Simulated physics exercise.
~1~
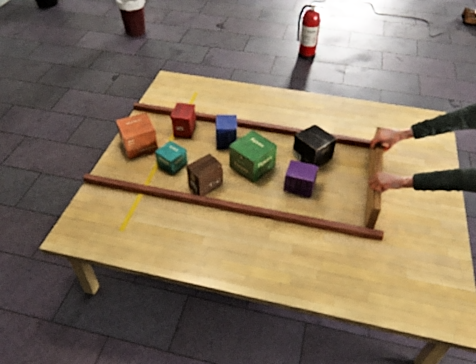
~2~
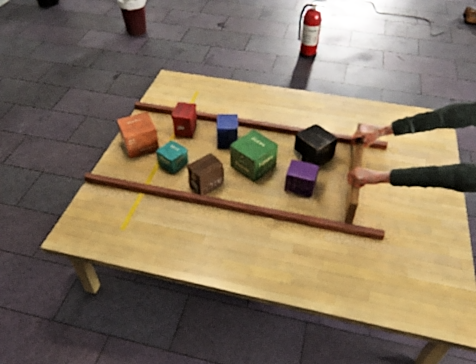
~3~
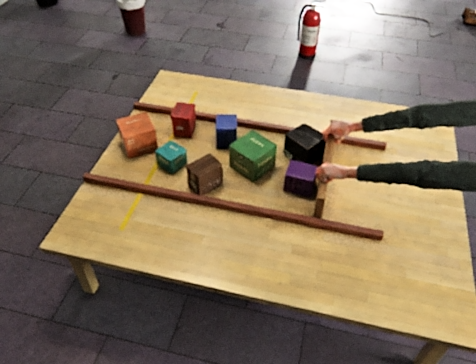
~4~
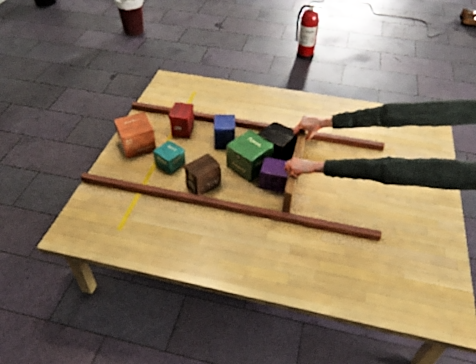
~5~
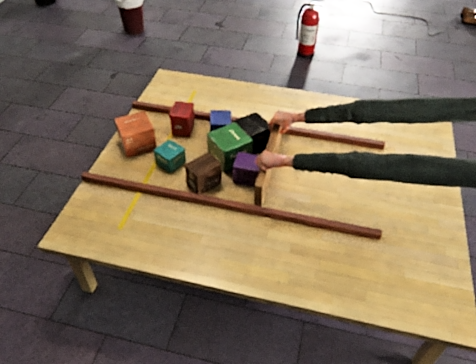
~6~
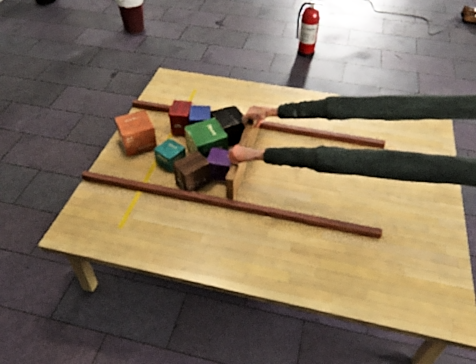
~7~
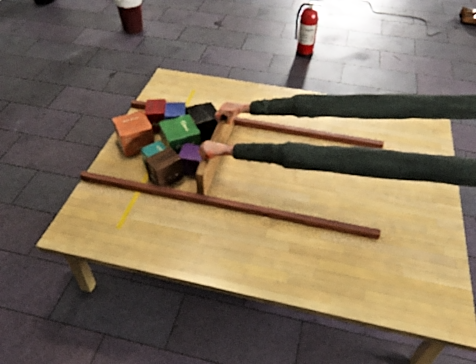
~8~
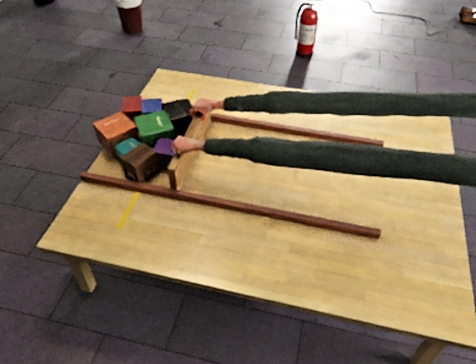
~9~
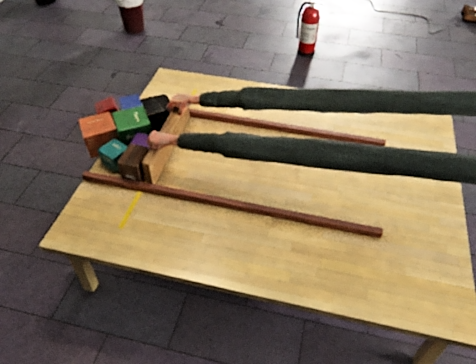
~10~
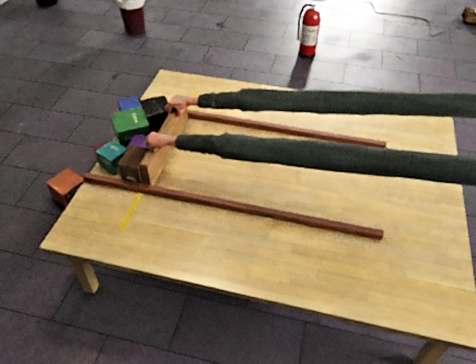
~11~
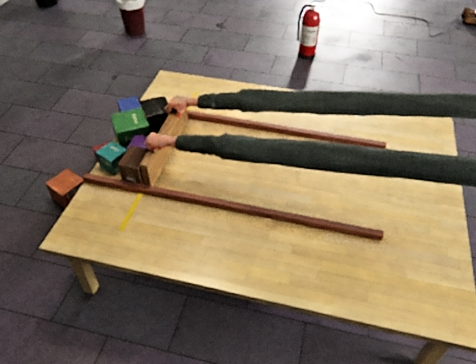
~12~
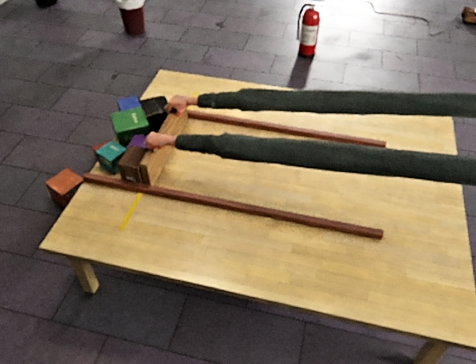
A plank pushed by two hands sweeps colored boxes left, and red and orange ones fall off.
